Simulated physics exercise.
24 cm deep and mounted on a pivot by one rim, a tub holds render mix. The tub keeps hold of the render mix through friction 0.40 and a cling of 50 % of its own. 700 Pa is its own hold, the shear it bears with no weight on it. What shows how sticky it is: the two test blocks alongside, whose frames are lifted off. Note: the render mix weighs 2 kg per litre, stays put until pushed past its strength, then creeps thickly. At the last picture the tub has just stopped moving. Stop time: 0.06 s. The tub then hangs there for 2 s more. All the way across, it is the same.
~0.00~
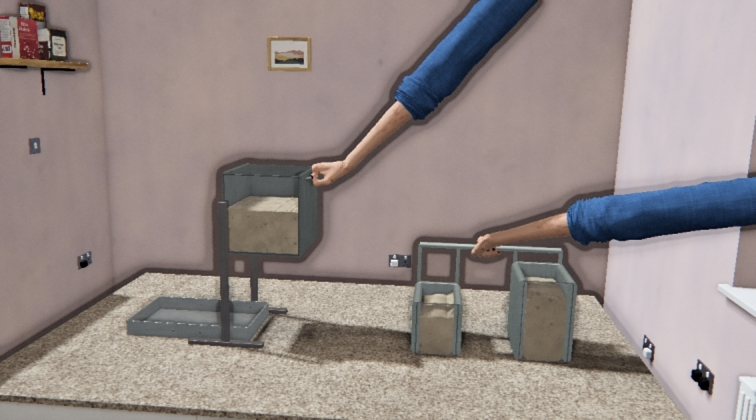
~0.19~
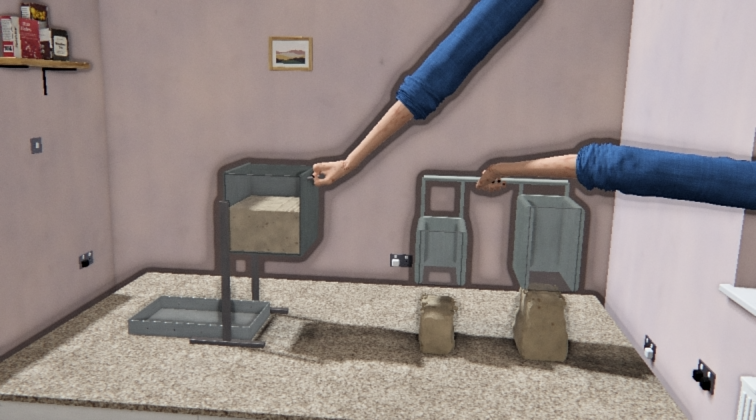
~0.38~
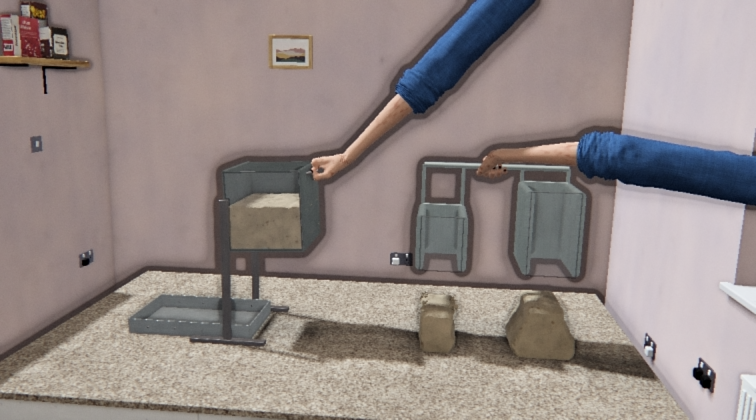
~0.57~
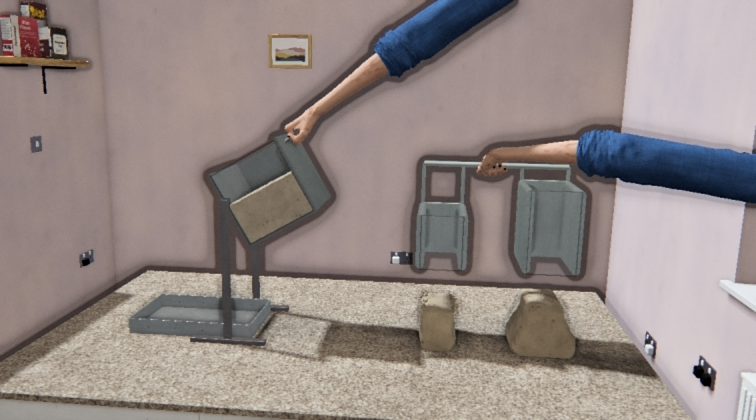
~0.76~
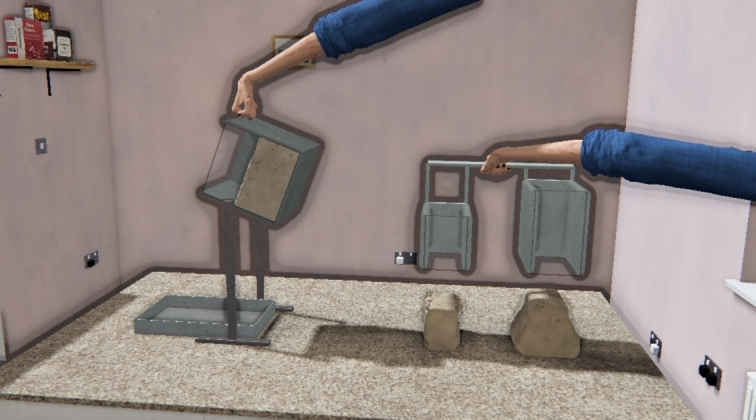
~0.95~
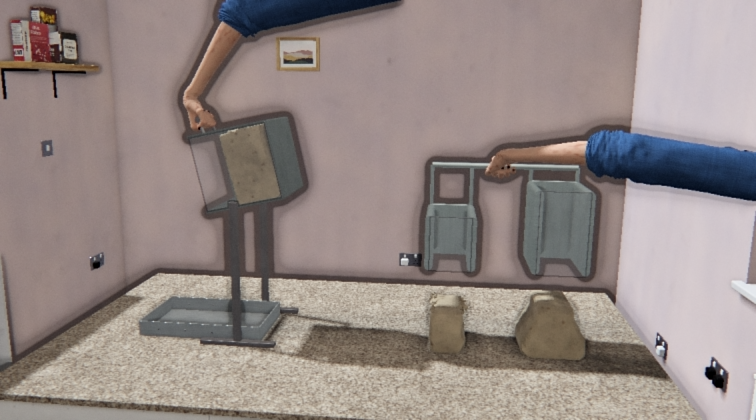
Blue-sleeved arm lifting linked moulds off two beige blocks, the larger sagging, then another arm tilting a mix-filled tub far leftward.
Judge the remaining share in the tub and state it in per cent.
The remaining share is close to 51 %.
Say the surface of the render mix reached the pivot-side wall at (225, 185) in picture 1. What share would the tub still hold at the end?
35 %.
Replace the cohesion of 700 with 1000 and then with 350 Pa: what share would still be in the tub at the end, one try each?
First 55 %, second 40 %.
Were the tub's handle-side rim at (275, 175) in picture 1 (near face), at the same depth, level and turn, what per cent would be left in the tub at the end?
Around 100 percent would still be in the tub at the end.
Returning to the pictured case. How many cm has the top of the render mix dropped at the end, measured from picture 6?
Roughly 15 cm.
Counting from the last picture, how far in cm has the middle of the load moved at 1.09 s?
Roughly 7 cm.
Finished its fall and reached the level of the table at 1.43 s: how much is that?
By then close to 8 % is down.
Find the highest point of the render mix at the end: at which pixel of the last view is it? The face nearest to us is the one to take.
Looking at the last picture, I'd put it at about (256, 176).
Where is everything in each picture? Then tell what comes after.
In the first frame, handle-side rim at (298, 176), tilt 0 degrees; highest point of the render mix at (283, 211); test blocks 13 cm, 21 cm high (left to right).
In the second frame, handle-side rim at (299, 176), tilt 0 degrees; highest point of the render mix at (284, 210); test blocks 13 cm, 19 cm high (left to right).
In the third frame, handle-side rim at (298, 171), tilt 3 degrees; highest point of the render mix at (295, 207); test blocks 13 cm, 16 cm high (left to right).
In the fourth frame, handle-side rim at (273, 140), tilt 30 degrees; highest point of the render mix at (289, 174); test blocks 13 cm, 16 cm high (left to right).
In the fifth frame, handle-side rim at (225, 123), tilt 69 degrees; highest point of the render mix at (258, 139); test blocks 13 cm, 16 cm high (left to right).
In the sixth frame, handle-side rim at (189, 139), tilt 102 degrees; highest point of the render mix at (254, 126); test blocks 13 cm, 16 cm high (left to right).
By 1.09 s, the tub is at 102 degrees and holds 100 %.
By 1.26 s, the tub is at 102 degrees and holds 59 %.
By 1.43 s, the tub is at 102 degrees and holds 51 %.
By 1.60 s, the tub is at 102 degrees and holds 51 %.
By 2.95 s, at the end, the tub is at 102 degrees and holds 51 %.
